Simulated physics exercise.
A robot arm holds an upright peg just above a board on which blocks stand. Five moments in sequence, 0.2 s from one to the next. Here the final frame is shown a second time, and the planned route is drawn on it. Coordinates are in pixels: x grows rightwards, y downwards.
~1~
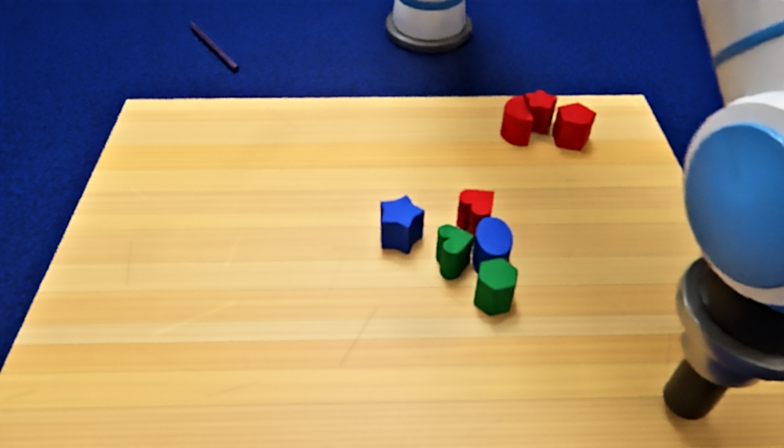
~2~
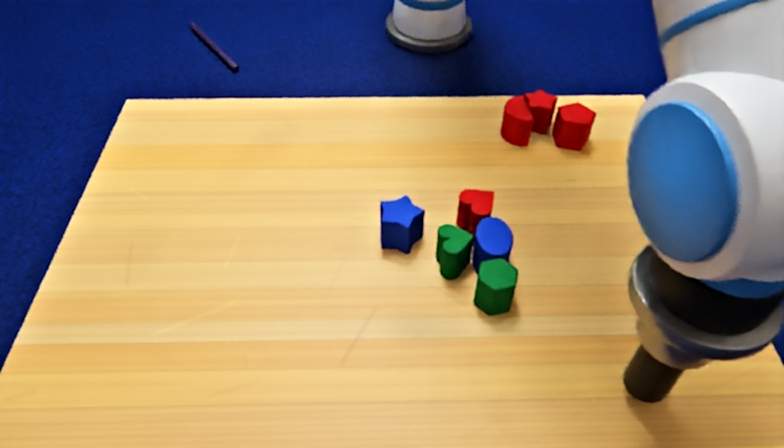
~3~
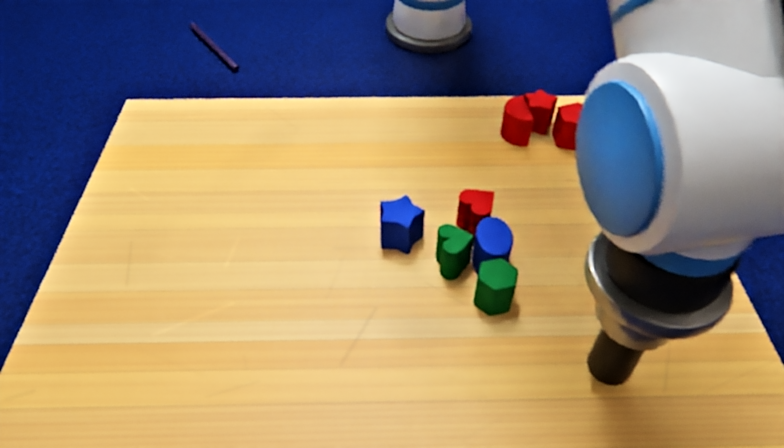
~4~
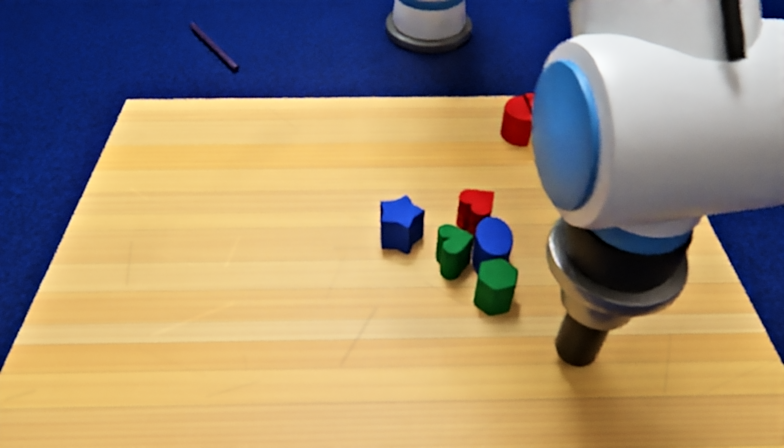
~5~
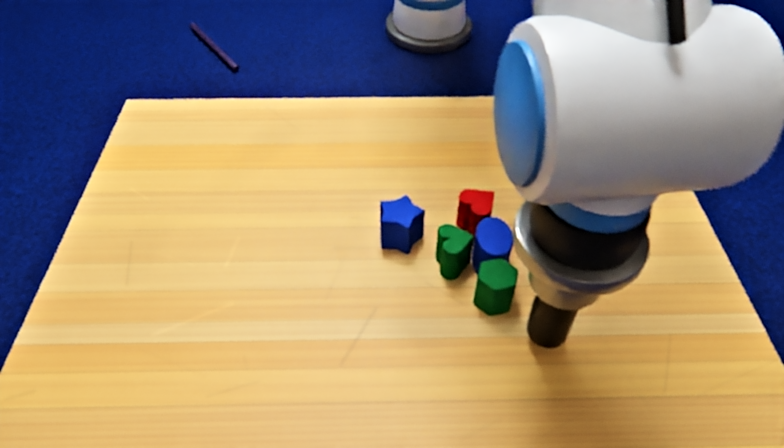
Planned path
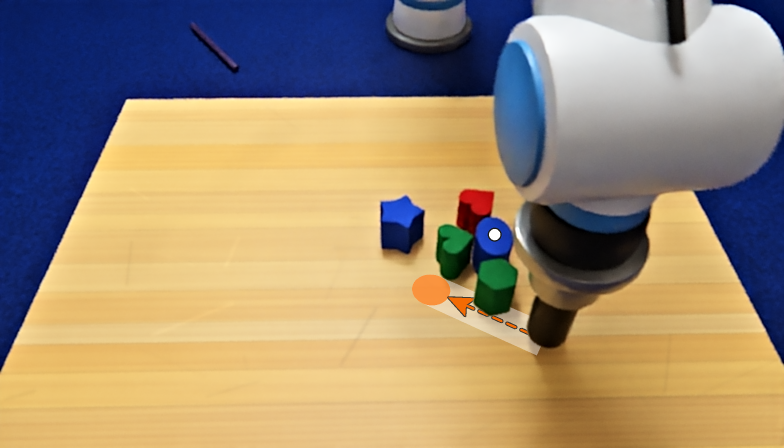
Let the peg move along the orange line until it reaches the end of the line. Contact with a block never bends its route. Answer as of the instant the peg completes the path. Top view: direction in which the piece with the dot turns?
Seen from above, its turn is clockwise.
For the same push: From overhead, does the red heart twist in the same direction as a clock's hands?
I believe not.
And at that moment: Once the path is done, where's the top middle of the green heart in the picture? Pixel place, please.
My prediction: (441, 206).
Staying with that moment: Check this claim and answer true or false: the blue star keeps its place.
That claim is true.
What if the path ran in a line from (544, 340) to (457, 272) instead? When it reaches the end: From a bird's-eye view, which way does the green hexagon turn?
Seen from above, counterclockwise.
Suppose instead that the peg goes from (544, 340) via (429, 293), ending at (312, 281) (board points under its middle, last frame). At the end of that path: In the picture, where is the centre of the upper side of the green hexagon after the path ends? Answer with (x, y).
Answer: (450, 241).
The drawn path runs in a line from (544, 340) to (431, 290); the dot is on the blue oval.
What follows on the original path. One third of the way, peg (506, 315); blue oval (493, 231); green hexagon (488, 267).
Two thirds of the way, peg (468, 298); green heart (441, 223); red heart (480, 194), turned 30° anticlockwise; blue oval (488, 222), turned 45° clockwise; green hexagon (459, 248), turned 30° clockwise.
At the end, peg (432, 282); blue star not moved; green heart (441, 206); red heart (480, 194), turned 30° anticlockwise; blue oval (488, 222), turned 45° clockwise; green hexagon (445, 236), turned 95° clockwise.
